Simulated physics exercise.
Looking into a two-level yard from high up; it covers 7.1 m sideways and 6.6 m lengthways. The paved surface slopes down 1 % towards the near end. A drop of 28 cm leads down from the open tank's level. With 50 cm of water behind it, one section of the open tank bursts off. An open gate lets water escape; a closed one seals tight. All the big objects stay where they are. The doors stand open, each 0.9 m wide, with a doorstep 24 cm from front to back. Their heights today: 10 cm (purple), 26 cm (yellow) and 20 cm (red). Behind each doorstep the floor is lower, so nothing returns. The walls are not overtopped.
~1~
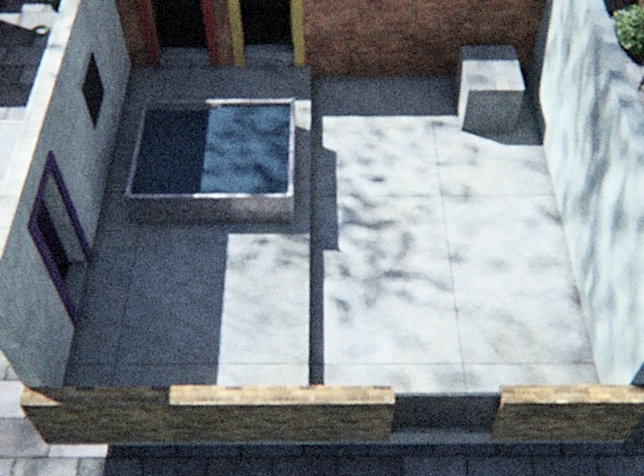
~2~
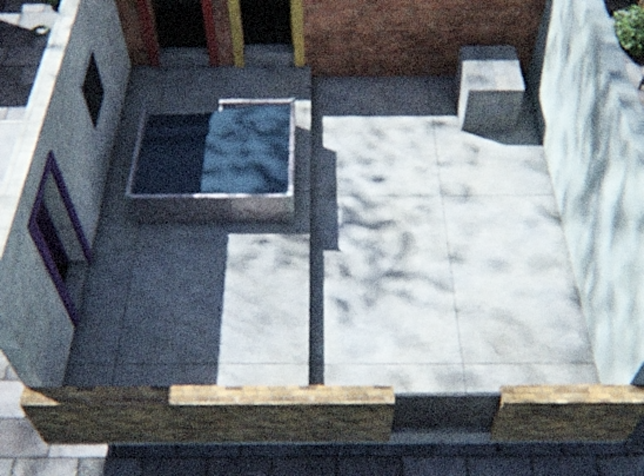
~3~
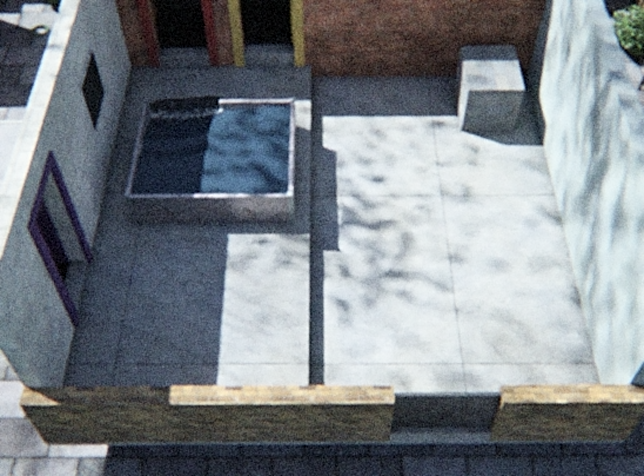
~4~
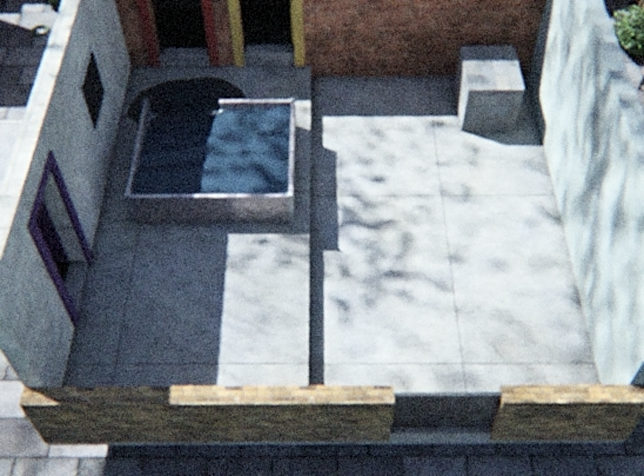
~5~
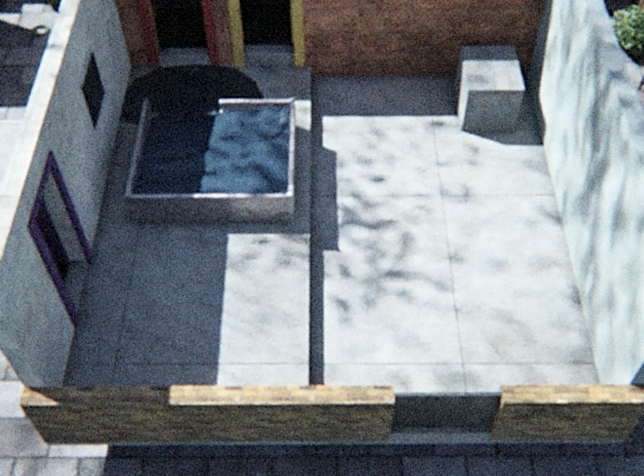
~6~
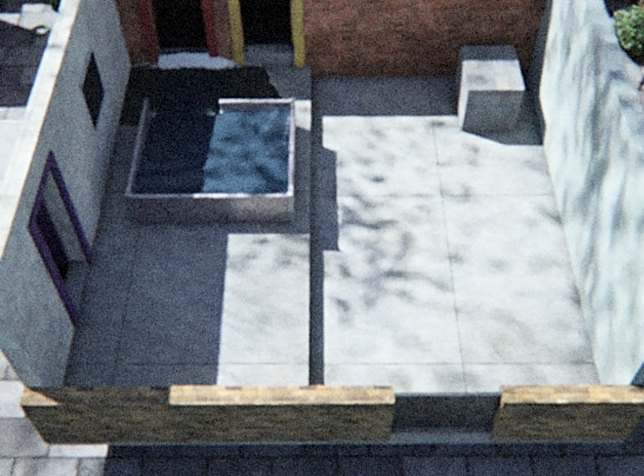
We see a walled courtyard from above, with a raised tank of still water; then part of its far side opens, and water pours out, spreading in a dark patch over the shaded paving to the red-framed doorway.
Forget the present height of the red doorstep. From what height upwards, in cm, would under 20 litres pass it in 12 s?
It would have to be roughly 30 cm high.
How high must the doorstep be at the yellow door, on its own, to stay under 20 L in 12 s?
About 9.5 cm at yellow.
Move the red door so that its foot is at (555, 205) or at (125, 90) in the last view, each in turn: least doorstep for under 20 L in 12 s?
Roughly 6.0 and 28 cm.
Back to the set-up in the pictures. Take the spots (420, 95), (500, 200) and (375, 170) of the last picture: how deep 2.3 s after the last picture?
About 3, 0 and 0 cm.
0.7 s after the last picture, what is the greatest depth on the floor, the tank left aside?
Up to some 40 cm.
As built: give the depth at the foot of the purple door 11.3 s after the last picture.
Some 2.5 cm.
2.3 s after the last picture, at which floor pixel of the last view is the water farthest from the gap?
Near (474, 80).
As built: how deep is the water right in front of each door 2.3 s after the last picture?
Depths in cm: Purple 0, yellow 14, red 28.
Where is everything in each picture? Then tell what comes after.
Still water, 50 cm deep, in the open tank at (215, 150); the red door at (177, 19) is dry, in the first picture.
The gap is on the far side, the front 0.3 m out at a hidden place; the back of the open tank holds 50 cm, in the second picture.
The front is at (198, 100), 0.7 m from the gap on the far side; 0.8 m2 of floor is wet, 50 cm left at the back, in the third picture.
The front is at (194, 81), 1.2 m from the gap on the far side; 1.7 m2 of floor is wet, 50 cm left at the back, in the fourth picture.
Water pours out on the far side and has run 1.5 m, to (169, 67); about 6 cm deep outside, 50 cm at the back, in the fifth picture.
The gap is on the far side, the front 1.7 m out at (168, 54); the back of the open tank holds 50 cm; water is at the red door at (177, 19), in the sixth picture.
Then, 0.7 s after the last picture water covers 10 % of the floor, deepest (40 cm) near (128, 83); 32 cm at the red door, 23 litres in over its 20 cm doorstep.
Then, 2.3 s after the last picture water covers 25 % of the floor; 28 cm at the red door, 119 litres in over its 20 cm doorstep.
Then, 11.3 s after the last picture water covers 85 % of the floor, deepest (14 cm) near (313, 416); 7 cm at the red door, 140 litres in over its 20 cm doorstep.
At the red door as built, the water peaked near 37 cm, 1.3 s after the last picture.
Run again over the same 12 s with other heights there, 51 litres in over 26 cm, 3 litres over 35 cm. The limit of 20 litres is kept from about 30 cm up.
